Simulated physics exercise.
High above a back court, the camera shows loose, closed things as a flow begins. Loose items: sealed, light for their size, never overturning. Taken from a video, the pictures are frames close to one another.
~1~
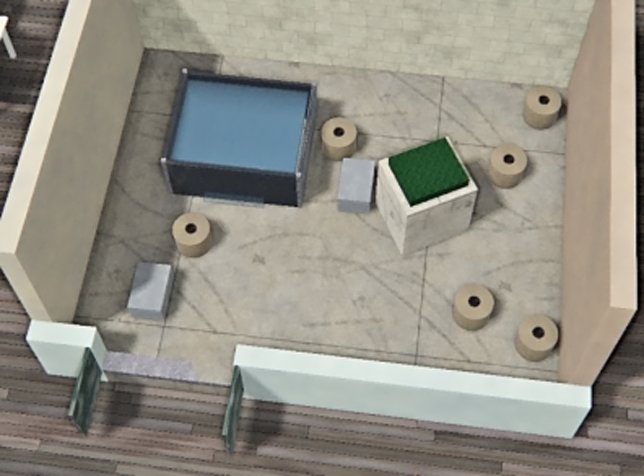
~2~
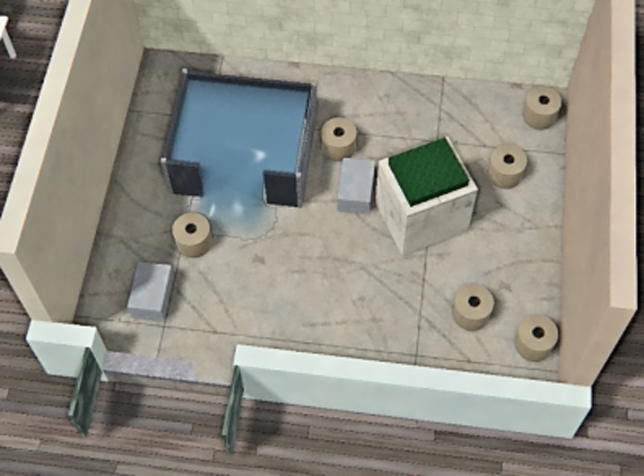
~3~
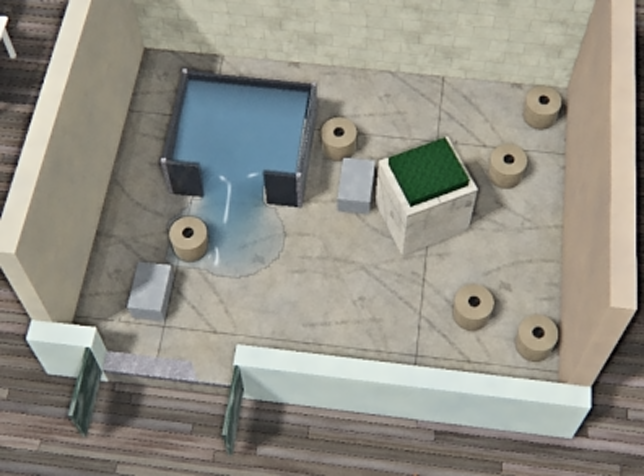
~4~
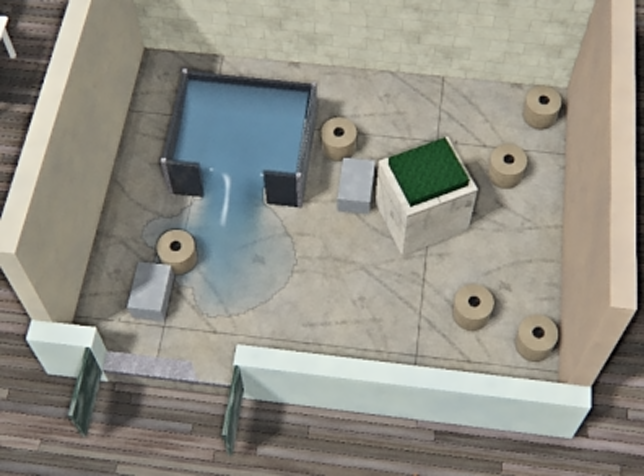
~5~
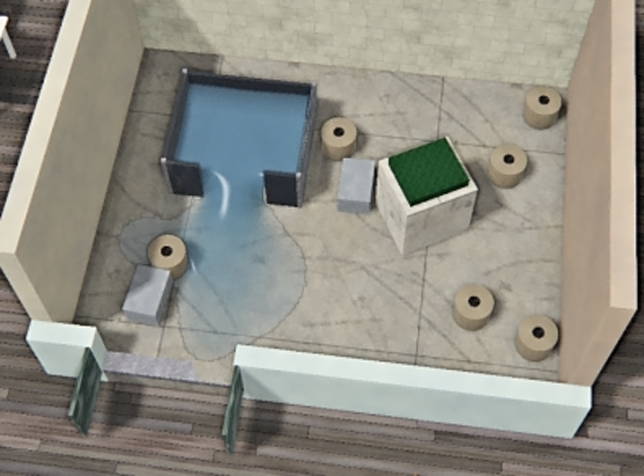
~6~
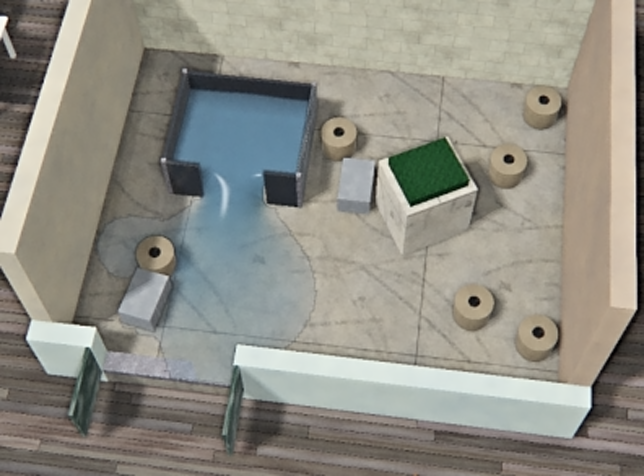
Water pours through a gap in the front of a raised-sided tank and spreads across the courtyard floor, pushing a nearby round tub a short way left and toward the viewer, then slightly shifting the grey crate beside it.
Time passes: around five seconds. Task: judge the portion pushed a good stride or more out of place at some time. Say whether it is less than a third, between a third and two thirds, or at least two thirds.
Midway band.
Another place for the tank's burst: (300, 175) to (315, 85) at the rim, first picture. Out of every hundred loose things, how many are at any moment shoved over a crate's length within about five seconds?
That works out to some 60 %.
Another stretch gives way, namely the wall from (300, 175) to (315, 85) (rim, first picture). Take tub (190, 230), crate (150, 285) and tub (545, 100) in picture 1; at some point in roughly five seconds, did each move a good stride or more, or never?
First stays short of it, second stays short of it, third covers that distance.
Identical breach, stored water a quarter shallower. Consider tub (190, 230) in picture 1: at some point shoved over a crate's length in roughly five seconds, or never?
Regarding the one you named: Carried at least that far.
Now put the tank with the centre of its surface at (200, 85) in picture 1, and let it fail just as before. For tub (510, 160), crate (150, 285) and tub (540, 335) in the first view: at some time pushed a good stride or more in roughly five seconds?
The first: Did not travel far; the second: Travelled far enough; the third: Did not travel far.
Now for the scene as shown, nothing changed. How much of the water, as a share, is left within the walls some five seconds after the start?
Roughly 60 percent.
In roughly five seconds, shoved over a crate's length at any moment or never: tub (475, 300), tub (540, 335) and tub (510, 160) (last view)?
Short of that, goes that far, short of that.
A moment on, 1 of 8 are well off their spots; 0 afloat.
Next, 2 of 8 are well off their spots; 1 afloat.
Later, 3 of 8 are well off their spots; 0 afloat.
In the end, 3 of 8 are well off their spots, and 3 have been at some point; 0 afloat.
